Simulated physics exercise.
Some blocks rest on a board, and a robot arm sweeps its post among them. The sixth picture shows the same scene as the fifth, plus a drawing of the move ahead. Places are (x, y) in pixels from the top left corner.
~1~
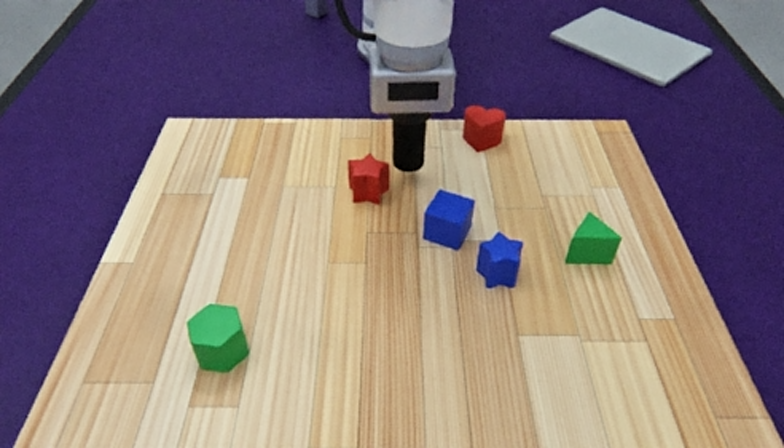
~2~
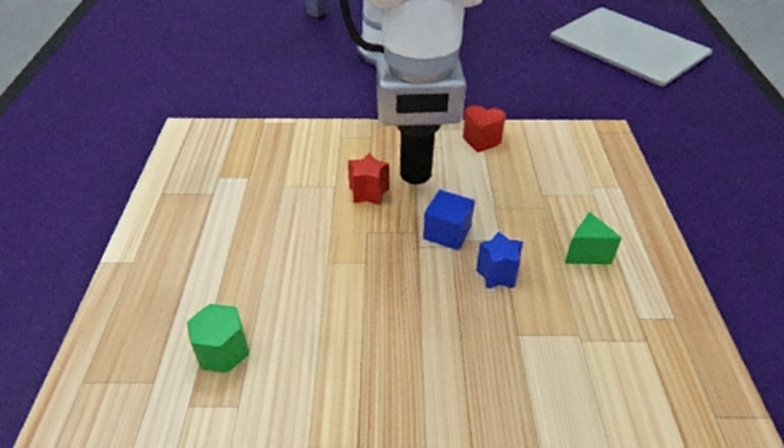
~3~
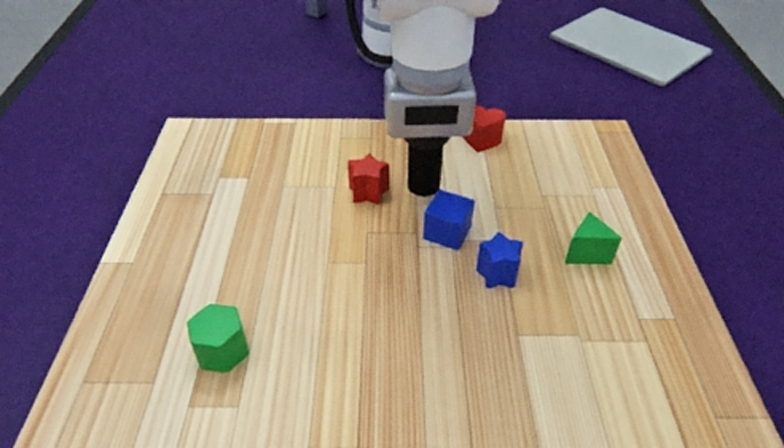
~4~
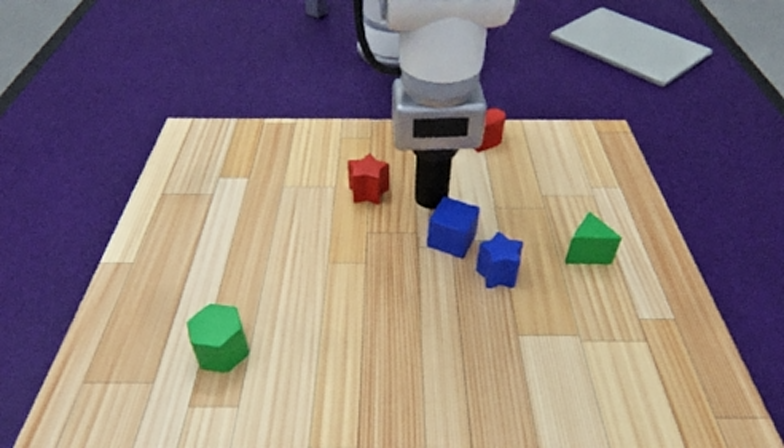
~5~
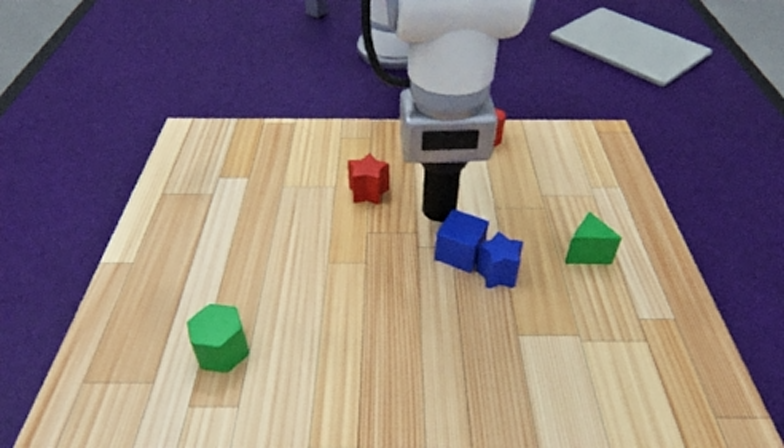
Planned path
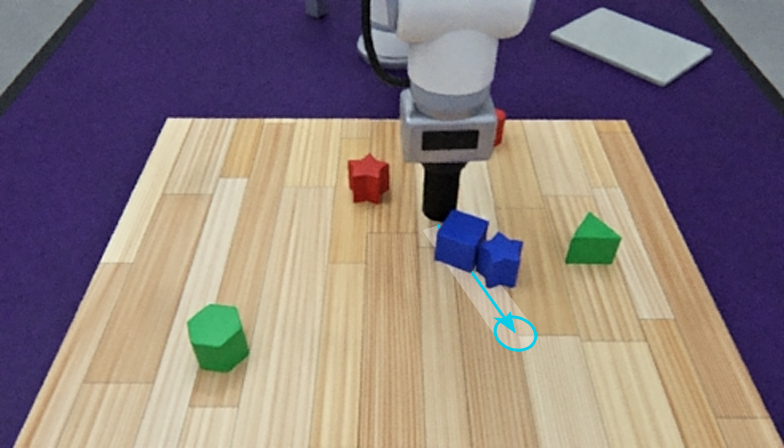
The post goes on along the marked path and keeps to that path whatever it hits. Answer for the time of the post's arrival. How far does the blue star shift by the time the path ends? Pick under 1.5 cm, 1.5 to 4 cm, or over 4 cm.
The block shifts more than 4 cm.
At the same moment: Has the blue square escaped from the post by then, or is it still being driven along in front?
The blue square won't leave the front of the post.
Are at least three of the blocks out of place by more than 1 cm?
Final answer: No.
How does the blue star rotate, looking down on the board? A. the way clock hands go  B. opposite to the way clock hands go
I'll go with B - opposite to the way clock hands go.
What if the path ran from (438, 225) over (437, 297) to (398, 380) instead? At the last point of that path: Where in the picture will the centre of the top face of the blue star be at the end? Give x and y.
Its top middle will sit at (523, 263).
The drawn path runs in a line from (438, 225) to (515, 333).
The first path, step by step. One third of the way, post (464, 243); blue square (485, 264); blue star (531, 267), turned 30° anticlockwise.
Two thirds of the way, post (490, 279); blue square (502, 302), turned 40° clockwise; blue star (541, 276), turned 70° anticlockwise.
At the end, post (519, 319); red star not moved; blue square (514, 342), turned 85° clockwise; blue star (543, 278), turned 80° anticlockwise.
